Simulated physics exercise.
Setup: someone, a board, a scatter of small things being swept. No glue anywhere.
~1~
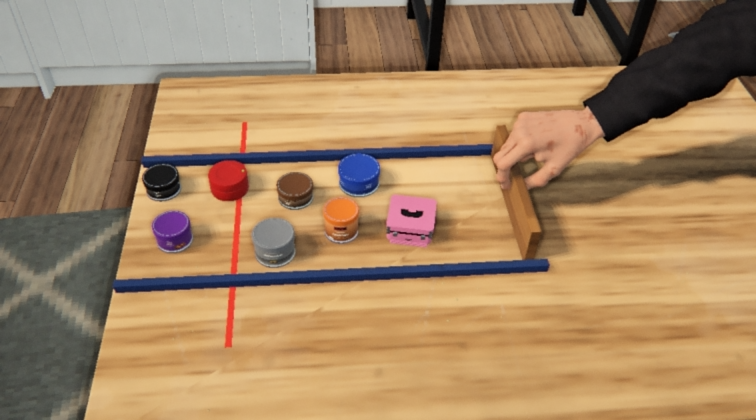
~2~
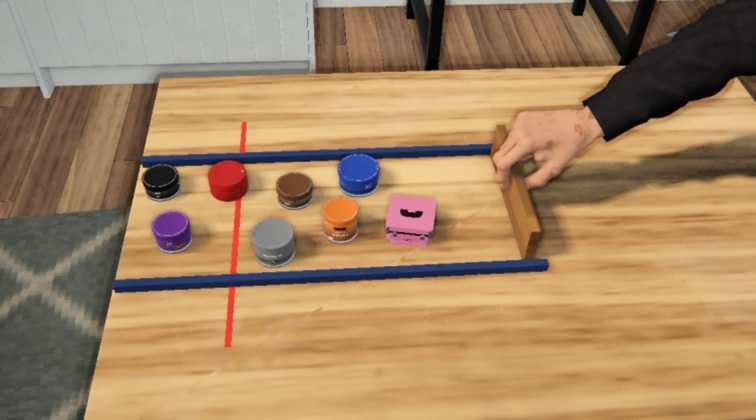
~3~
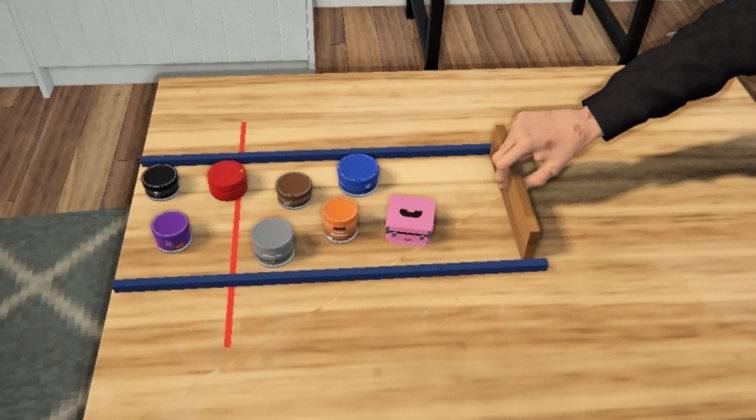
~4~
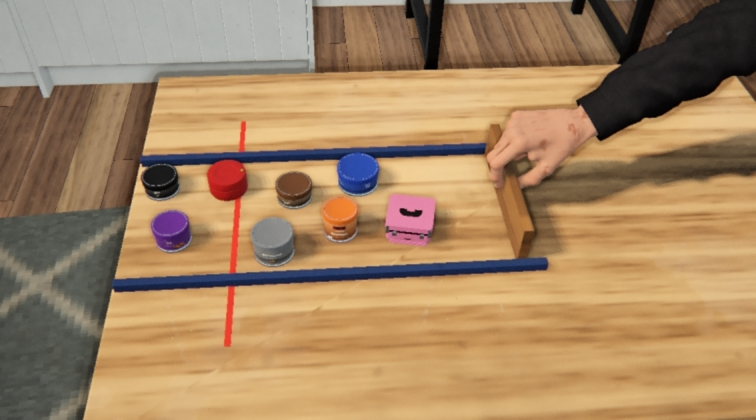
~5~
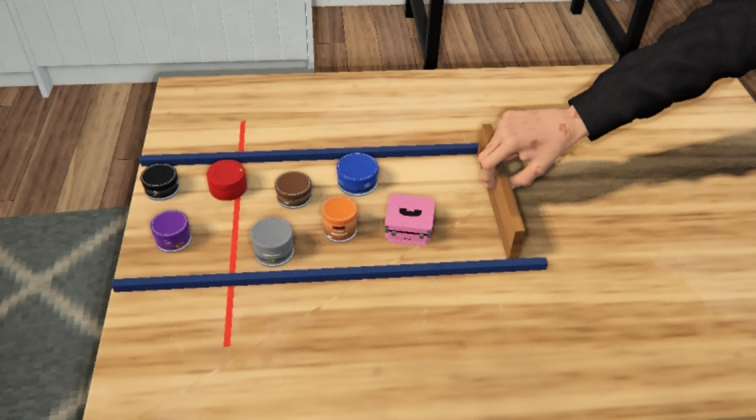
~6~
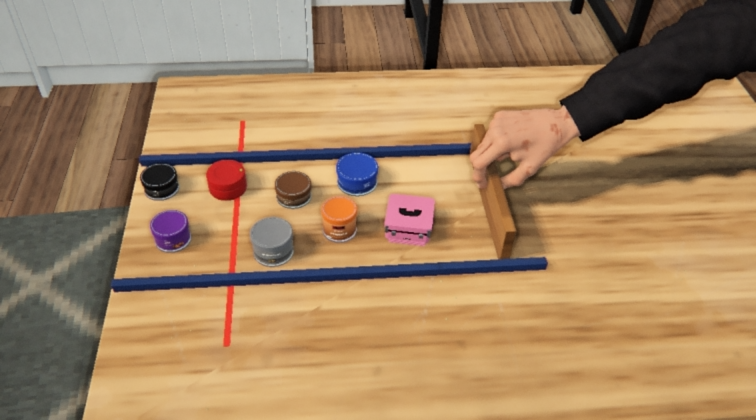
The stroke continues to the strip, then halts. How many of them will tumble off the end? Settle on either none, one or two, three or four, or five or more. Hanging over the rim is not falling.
Missing: None.
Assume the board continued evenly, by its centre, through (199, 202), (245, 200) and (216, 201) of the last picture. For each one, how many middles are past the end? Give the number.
Going through the three positions, you'd get 2, 0 and 2.
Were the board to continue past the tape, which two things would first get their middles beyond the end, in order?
Order: Black pot, purple pot.
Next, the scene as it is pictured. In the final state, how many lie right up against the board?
The answer is 2.
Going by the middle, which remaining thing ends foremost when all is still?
The one is the black pot.
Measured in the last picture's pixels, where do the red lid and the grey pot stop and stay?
Roughly (176, 177); the other one roughly (166, 257).
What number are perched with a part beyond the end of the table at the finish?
The count is 2.
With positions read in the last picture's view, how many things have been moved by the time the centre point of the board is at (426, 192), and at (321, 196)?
In order, the tallies are 1 and 5.
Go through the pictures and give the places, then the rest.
The first frame shows black pot (162, 183); purple pot (173, 232); red lid (229, 181); board (514, 190); tape (238, 218).
The second frame shows purple pot (173, 232); pink case (411, 221).
The third frame shows red lid (228, 181); blue pot (358, 175).
The fourth frame shows black pot (161, 182); orange tin (340, 220).
The fifth frame shows purple pot (171, 231); grey pot (273, 242).
The sixth frame shows black pot (160, 182); purple pot (171, 231); red lid (227, 180); board (491, 189); tape (236, 216).
Soon after, none off yet; black pot at rest near (160, 182); purple pot at rest near (171, 231); red lid at rest near (227, 180).
After that, none off yet; black pot at rest near (160, 182); purple pot at rest near (171, 231); red lid moving near (221, 178).
In the end, the number that fall off is zero.
